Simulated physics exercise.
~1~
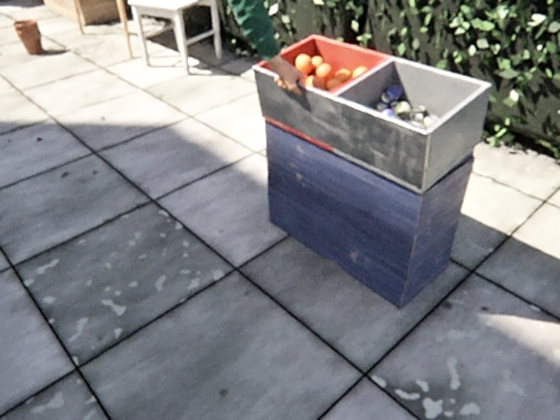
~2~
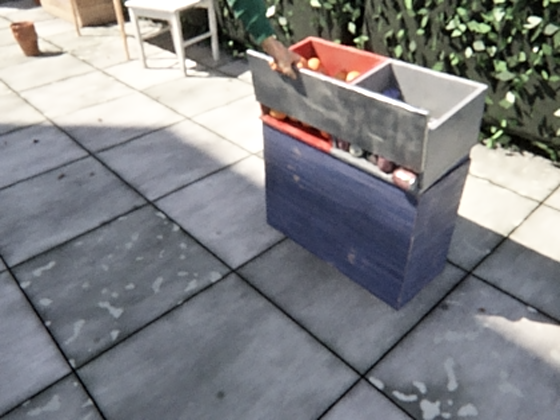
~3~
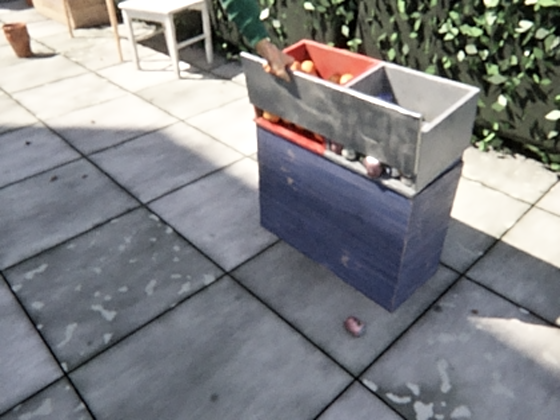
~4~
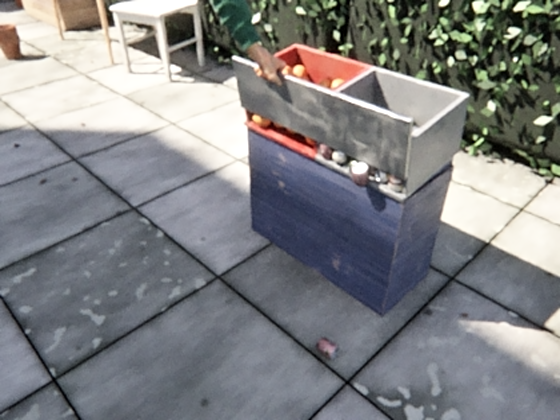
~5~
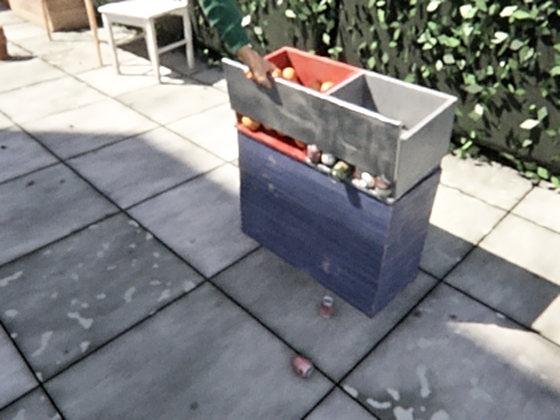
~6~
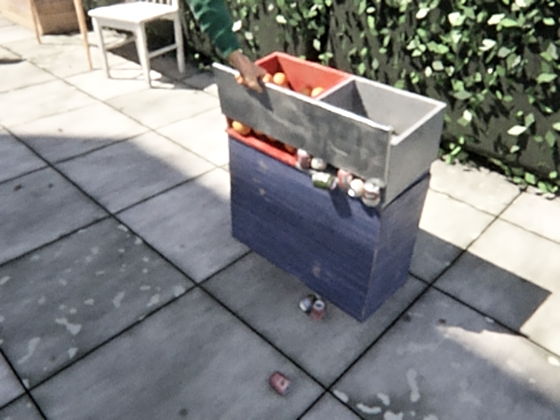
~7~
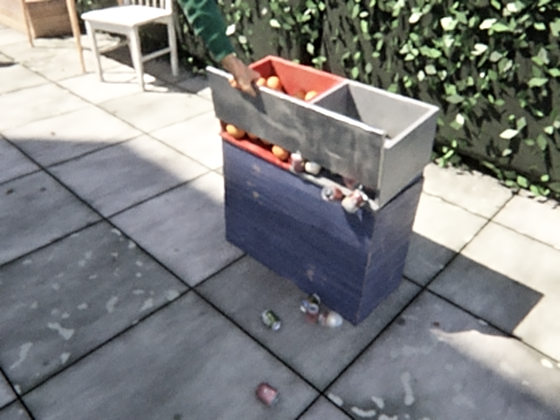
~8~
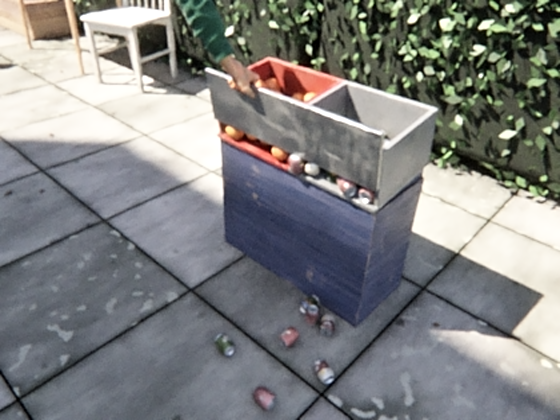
Sunlit paved patio, a hand raising the gate on a two-part hopper, several mini cans dropping to the slabs, oranges staying up.
